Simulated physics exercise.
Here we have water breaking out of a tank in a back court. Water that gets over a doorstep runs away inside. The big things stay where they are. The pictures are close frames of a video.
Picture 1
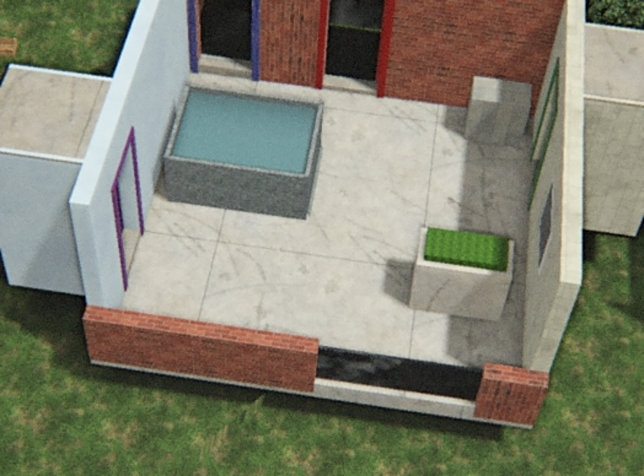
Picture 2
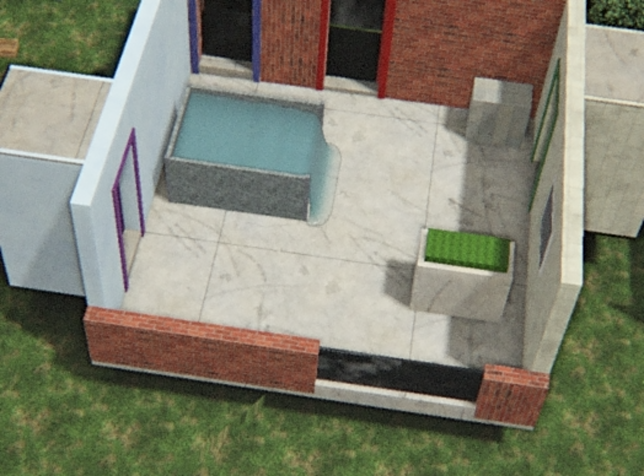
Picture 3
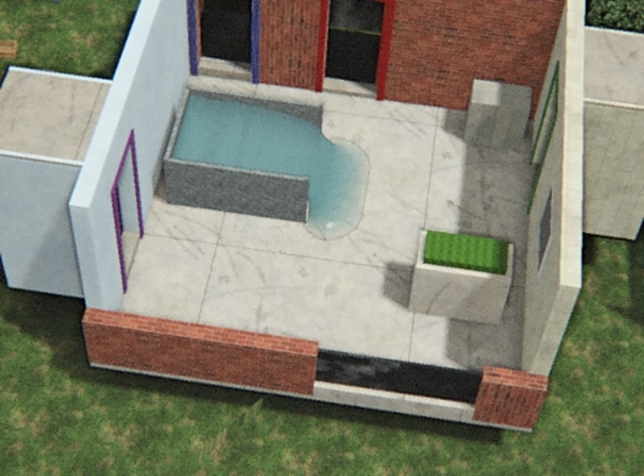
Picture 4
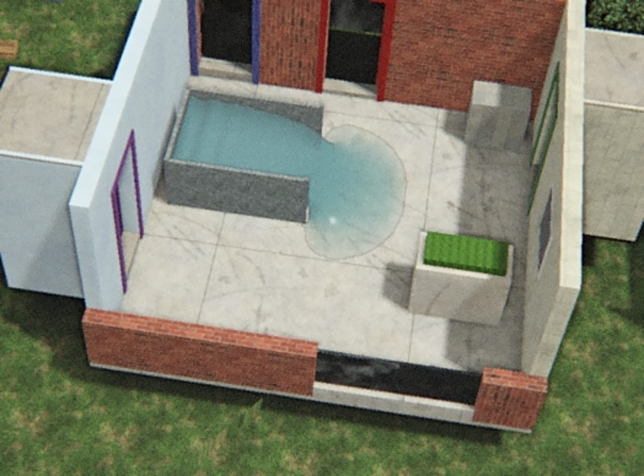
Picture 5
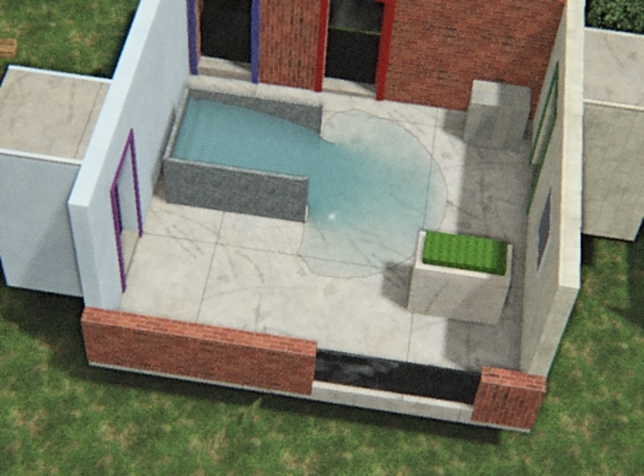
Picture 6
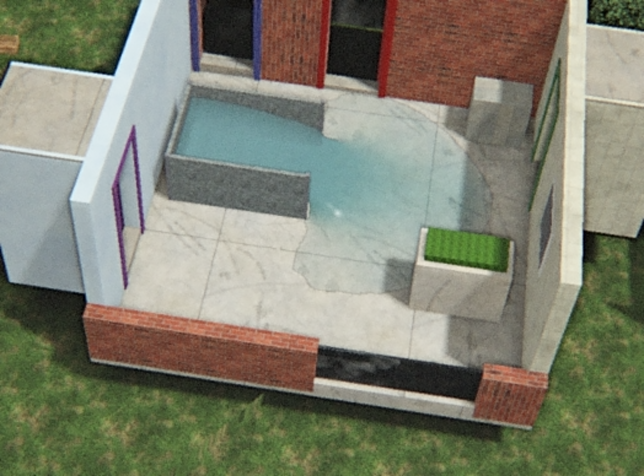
The clip opens on a walled courtyard where still, blue-green water fills a raised gray tank near a green-topped planter. Water then pours through the tank's right side onto the pale paving, fanning outward in a rounded sheet. It spreads farther right and forward, thinning as it reaches around the planter.
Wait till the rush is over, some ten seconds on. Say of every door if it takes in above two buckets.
The purple door stays under that; the blue door stays under that; the green door takes more than that; the red door stays under that.
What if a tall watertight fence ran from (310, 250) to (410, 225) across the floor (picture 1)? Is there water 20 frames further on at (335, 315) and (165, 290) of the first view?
In that order: No water, flooded.
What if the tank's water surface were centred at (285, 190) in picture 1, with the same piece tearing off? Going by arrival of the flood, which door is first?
The green door.
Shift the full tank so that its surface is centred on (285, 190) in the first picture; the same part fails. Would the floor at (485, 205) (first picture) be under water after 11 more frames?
At that place: Covered.
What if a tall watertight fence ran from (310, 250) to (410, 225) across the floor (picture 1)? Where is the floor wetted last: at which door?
That is the blue-painted one.
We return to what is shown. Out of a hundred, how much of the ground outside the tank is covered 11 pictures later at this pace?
I make it 50 per cent.
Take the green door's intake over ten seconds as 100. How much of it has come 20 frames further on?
Roughly 80 per cent.
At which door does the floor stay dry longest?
The door marked purple.
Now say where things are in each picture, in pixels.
The first picture shows still water in the water tank at (246, 133).
In the second picture, water pours out at (311, 166) and has run to (310, 223).
In the third picture, the front is at (340, 233), out from the gap at (310, 172).
In the fourth picture, water pours out at (310, 174) and has run to (392, 154).
In the fifth picture, water pours out at (309, 174) and has run to (438, 219).
In the sixth picture, water pours out at (311, 171) and has run to (483, 219).
A moment on, water covers 45 % of the floor; the purple door not reached, the blue door not reached, the green door over two buckets in, the red door wet at the sill, nothing in.
Next, water covers 50 % of the floor; the purple door not reached, the blue door not reached, the green door far over two buckets in, the red door wet at the sill, nothing in.
Then, water covers 60 % of the floor; the purple door not reached, the blue door not reached, the green door far over two buckets in, the red door wet at the sill, nothing in.
Later, water covers 95 % of the floor; the purple door wet at the sill, nothing in, the blue door wet at the sill, nothing in, the green door far over two buckets in, the red door wet at the sill, nothing in.
In the end, water covers 100 % of the floor; the purple door wet at the sill, nothing in, the blue door wet at the sill, nothing in, the green door far over two buckets in, the red door wet at the sill, nothing in.
